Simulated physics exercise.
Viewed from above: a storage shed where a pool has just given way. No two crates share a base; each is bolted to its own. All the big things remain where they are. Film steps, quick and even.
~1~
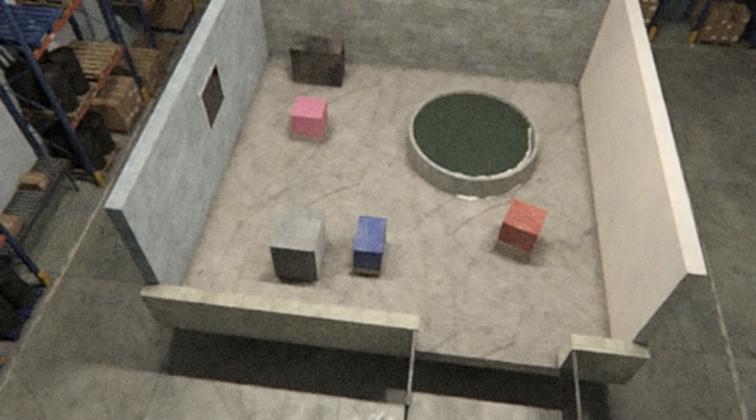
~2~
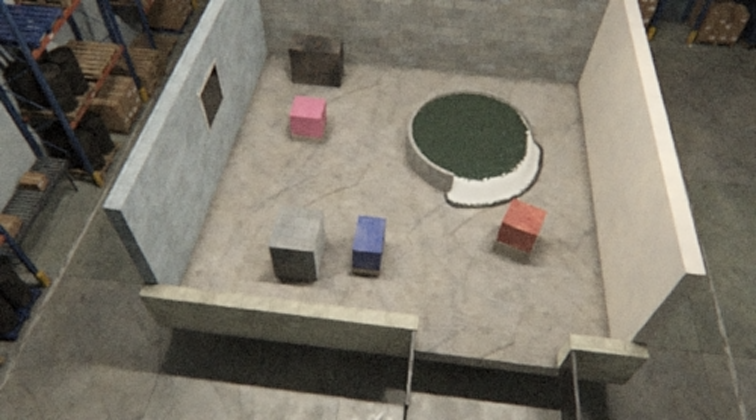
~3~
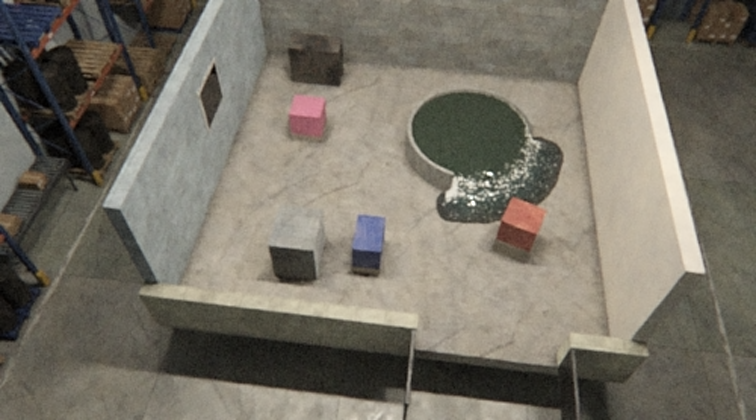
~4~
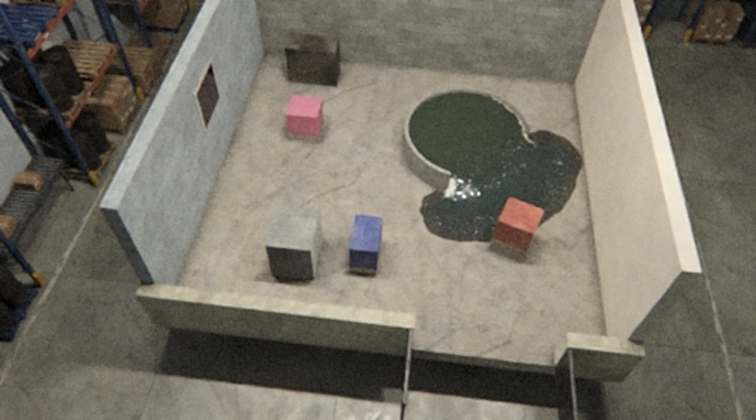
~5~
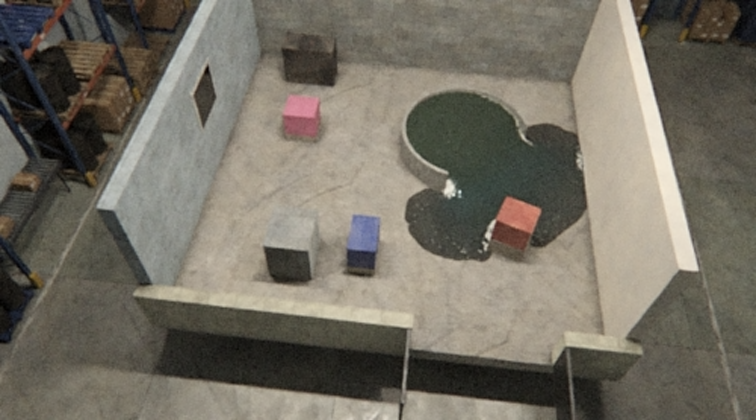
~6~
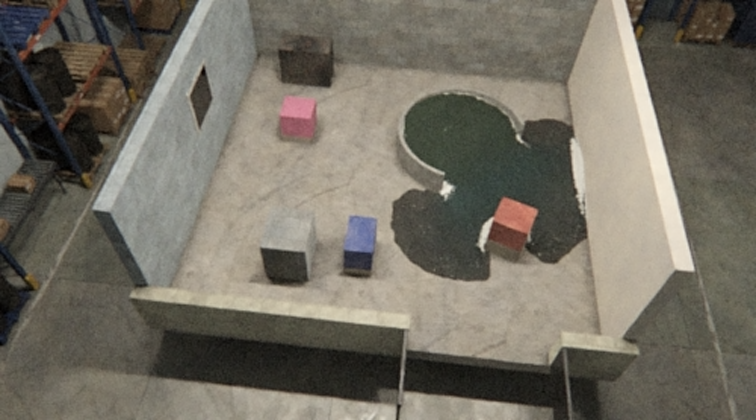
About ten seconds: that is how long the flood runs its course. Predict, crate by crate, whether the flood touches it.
Outcome: The pink crate will not even get damp, the blue crate will not even get damp, the red crate will not even get damp.
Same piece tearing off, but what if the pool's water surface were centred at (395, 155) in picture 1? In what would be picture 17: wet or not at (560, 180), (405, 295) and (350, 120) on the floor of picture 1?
As listed: Under water, awash, no water.
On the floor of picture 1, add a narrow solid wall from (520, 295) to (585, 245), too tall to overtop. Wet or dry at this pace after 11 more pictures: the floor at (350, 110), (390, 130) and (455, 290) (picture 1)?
As listed: No water, not flooded, under water.
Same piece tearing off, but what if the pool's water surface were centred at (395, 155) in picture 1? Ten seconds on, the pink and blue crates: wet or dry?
Briefly, pink crate stays clear, while blue crate gets flooded.
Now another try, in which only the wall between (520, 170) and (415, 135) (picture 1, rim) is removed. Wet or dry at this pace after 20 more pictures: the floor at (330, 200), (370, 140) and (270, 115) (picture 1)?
Going through them in turn: Reached by the flood, then still unsoaked, then still unsoaked.
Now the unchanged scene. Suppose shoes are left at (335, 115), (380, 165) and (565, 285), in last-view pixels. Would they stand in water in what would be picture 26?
First spot clear, second spot clear, third spot swamped.
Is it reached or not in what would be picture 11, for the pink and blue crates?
At the pink crate: Dry; at the blue crate: Wet.
A moment on, water covers 25 % of the floor; the pink crate not reached, the blue crate water round its plinth, the red crate water round its plinth.
Next, water covers 30 % of the floor; the pink crate not reached, the blue crate water round its plinth, the red crate water round its plinth.
Then, water covers 45 % of the floor; the pink crate not reached, the blue crate water round its plinth, the red crate water round its plinth.
Later, water covers 60 % of the floor; the pink crate not reached, the blue crate water round its plinth, the red crate water round its plinth.
In the end, water covers 95 % of the floor; the pink crate stayed above the water, the blue crate stayed above the water, the red crate stayed above the water.
